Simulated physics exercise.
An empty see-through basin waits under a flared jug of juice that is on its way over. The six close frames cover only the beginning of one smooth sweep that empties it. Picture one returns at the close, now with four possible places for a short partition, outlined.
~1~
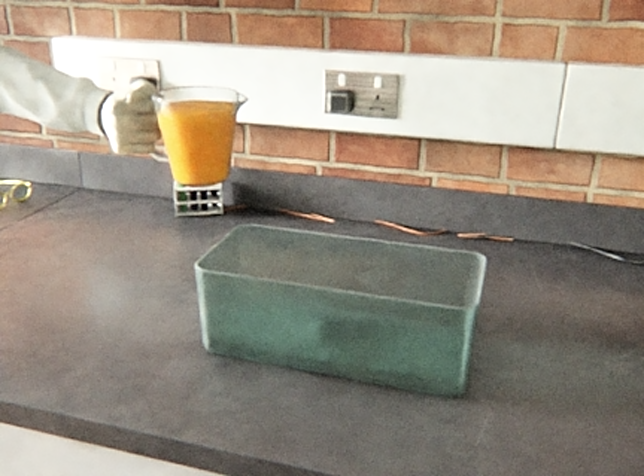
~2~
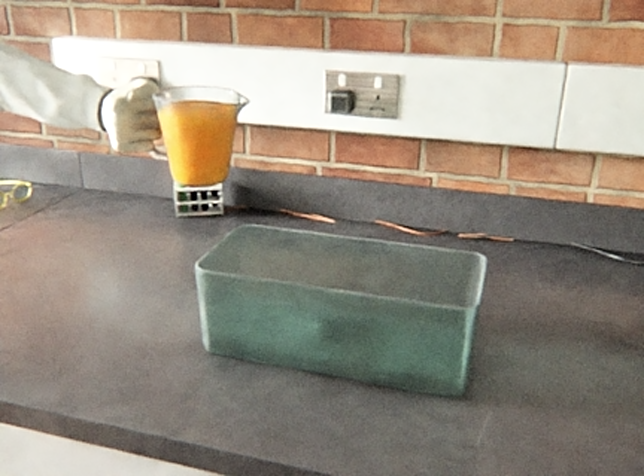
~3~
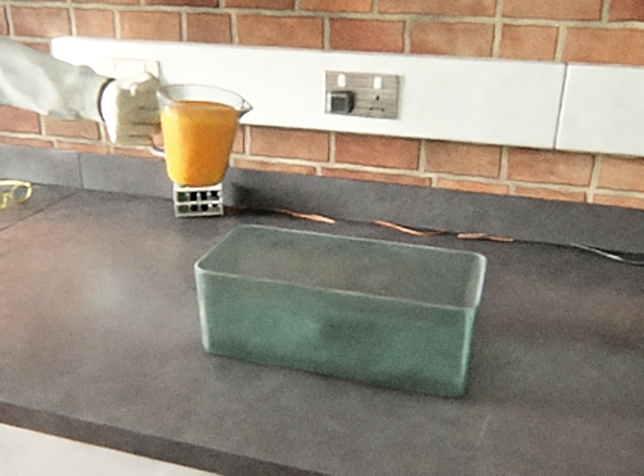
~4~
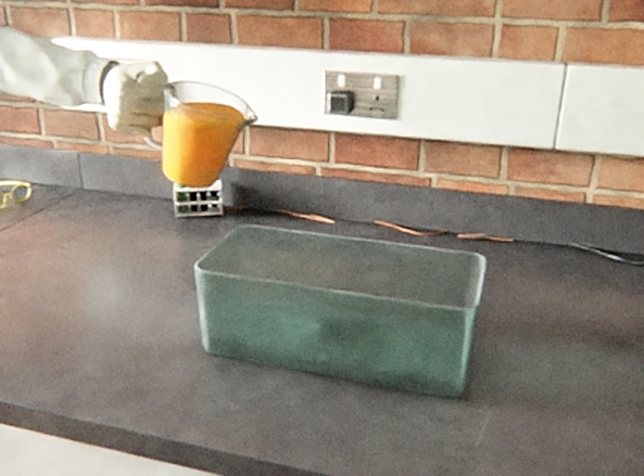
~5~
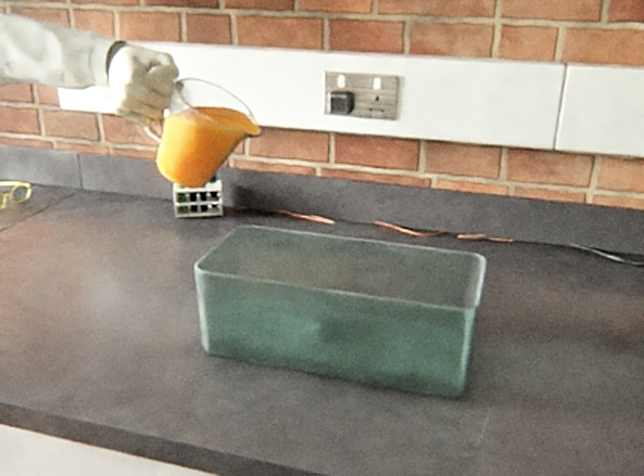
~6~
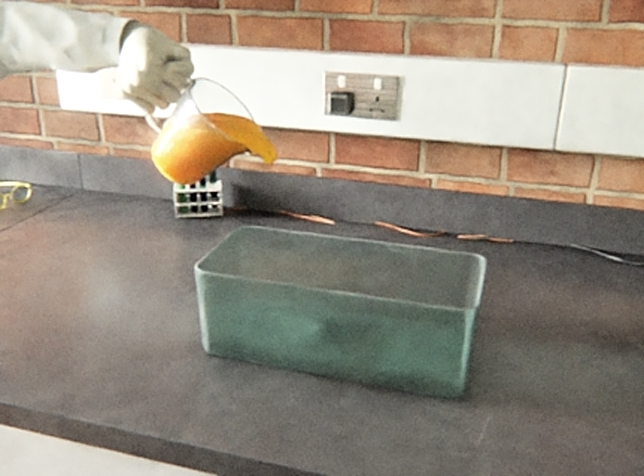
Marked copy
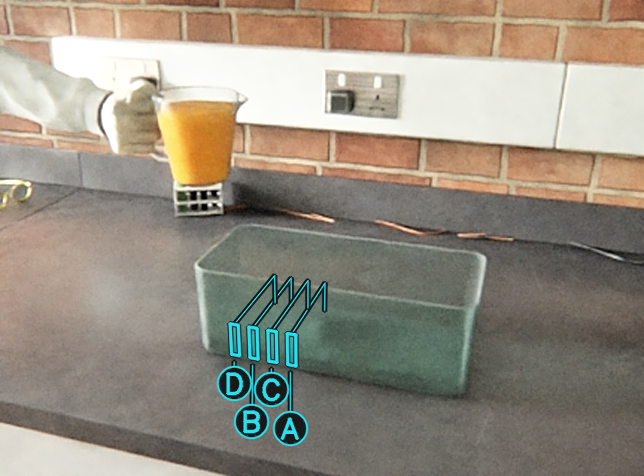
In this clip, a gloved hand holds a clear jug of orange juice above a dark worktop with an empty see-through basin, then moves it slightly right and tilts it steadily until juice runs over the lip.
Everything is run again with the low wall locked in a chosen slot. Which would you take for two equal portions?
The answer is place C.
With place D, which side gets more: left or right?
The right one.
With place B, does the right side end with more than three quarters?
Yes.
On the marked copy, A at (290, 372); B at (252, 365); C at (271, 368); D at (234, 361).
Choosing A, about 77 % ends left of the wall and 20 % right of it; 3 % is lost outside.
Choosing B, about 14 % ends left of the wall and 85 % right of it.
Choosing C, about 49 % ends left of the wall and 50 % right of it.
Choosing D, about 5 % ends left of the wall and 94 % right of it.
